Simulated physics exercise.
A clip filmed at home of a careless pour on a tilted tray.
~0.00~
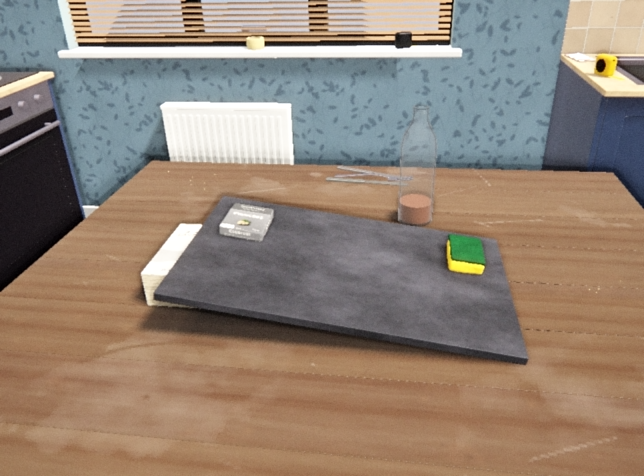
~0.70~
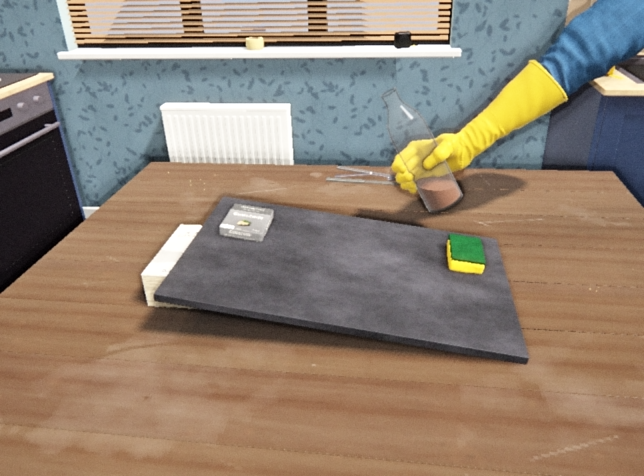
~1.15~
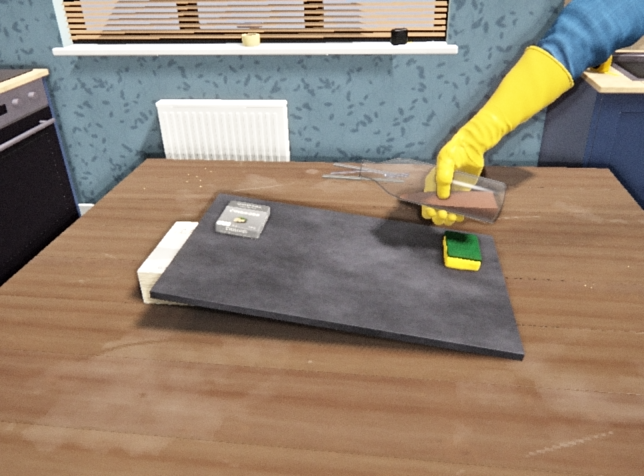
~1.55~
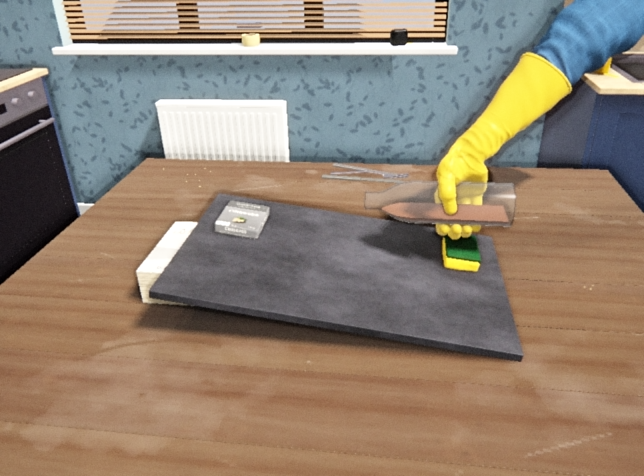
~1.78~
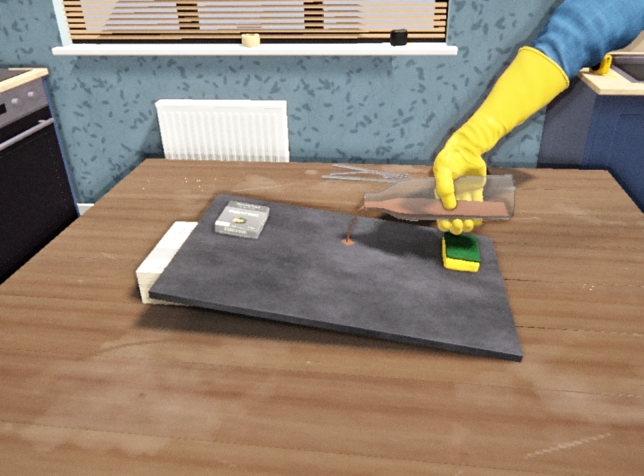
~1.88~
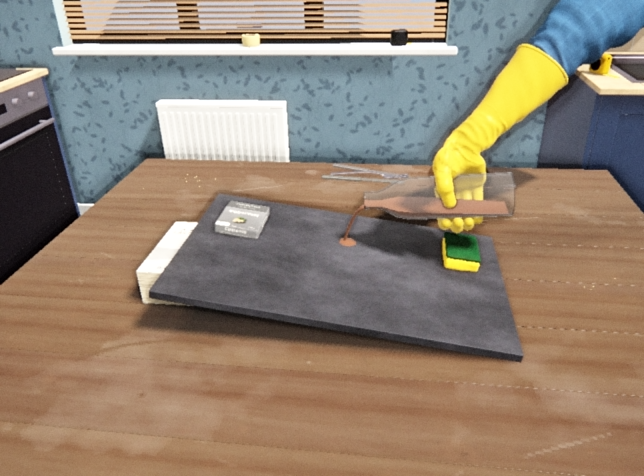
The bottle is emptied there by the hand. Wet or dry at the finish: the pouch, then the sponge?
Pouch - dry; sponge - wet.
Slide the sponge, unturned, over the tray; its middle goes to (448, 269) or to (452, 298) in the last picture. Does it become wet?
It gets caught by the spill in the first try and stays out of reach in the second.
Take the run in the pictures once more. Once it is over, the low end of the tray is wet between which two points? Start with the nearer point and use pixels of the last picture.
It's wet from (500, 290) at the near side to (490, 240) at the far side.
By 2.6 s, it runs down to the right; the pouch is clear of it; the sponge is clear of it.
By 4.2 s, it runs down to the right and off the end; the pouch is clear of it; the sponge is in it.
By 7.9 s, it runs down to the right and off the end; the pouch is clear of it; the sponge is in it.
